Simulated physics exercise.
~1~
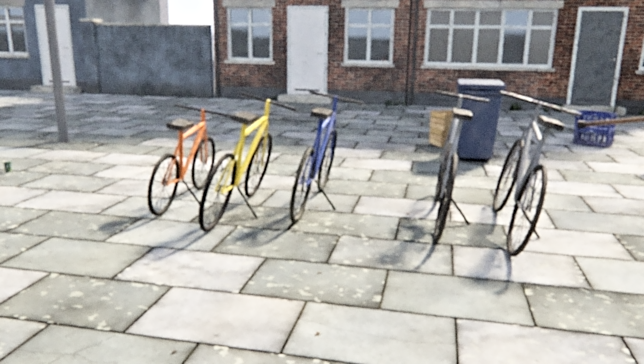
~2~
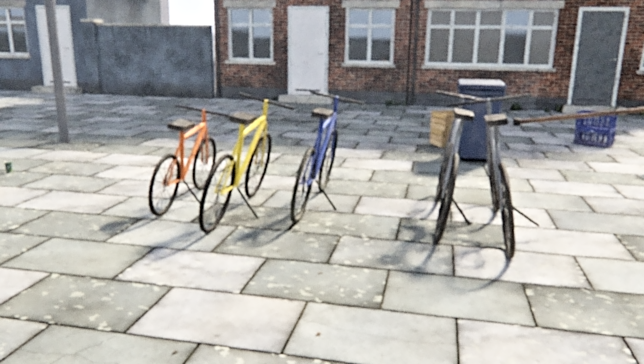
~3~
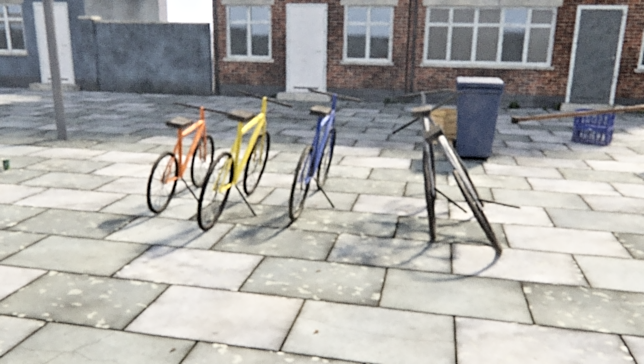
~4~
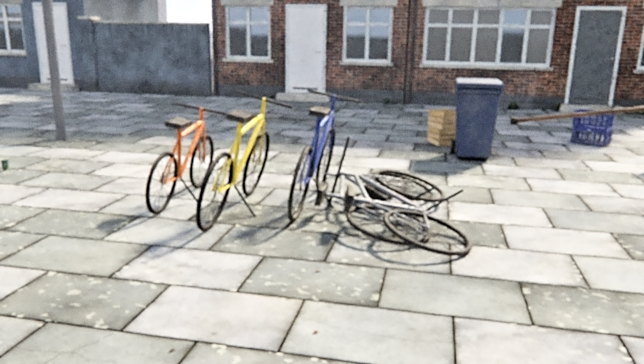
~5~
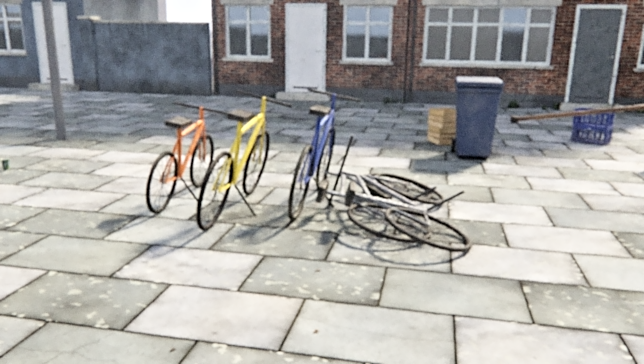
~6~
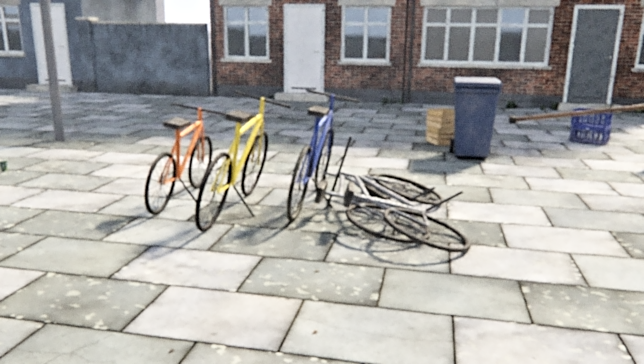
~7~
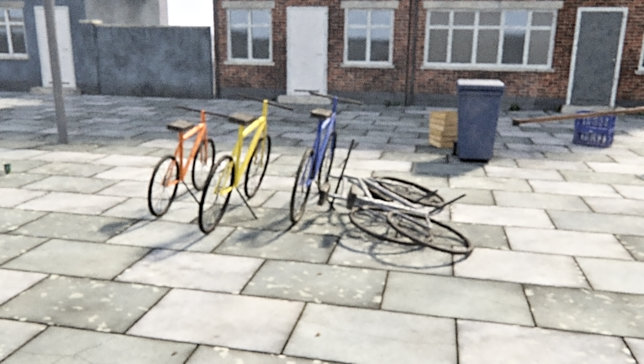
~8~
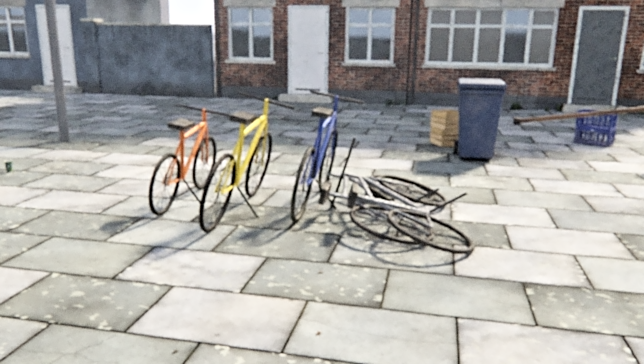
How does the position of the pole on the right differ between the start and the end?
At the end the pole is a little further left than at the start, reaching further into view from the right.
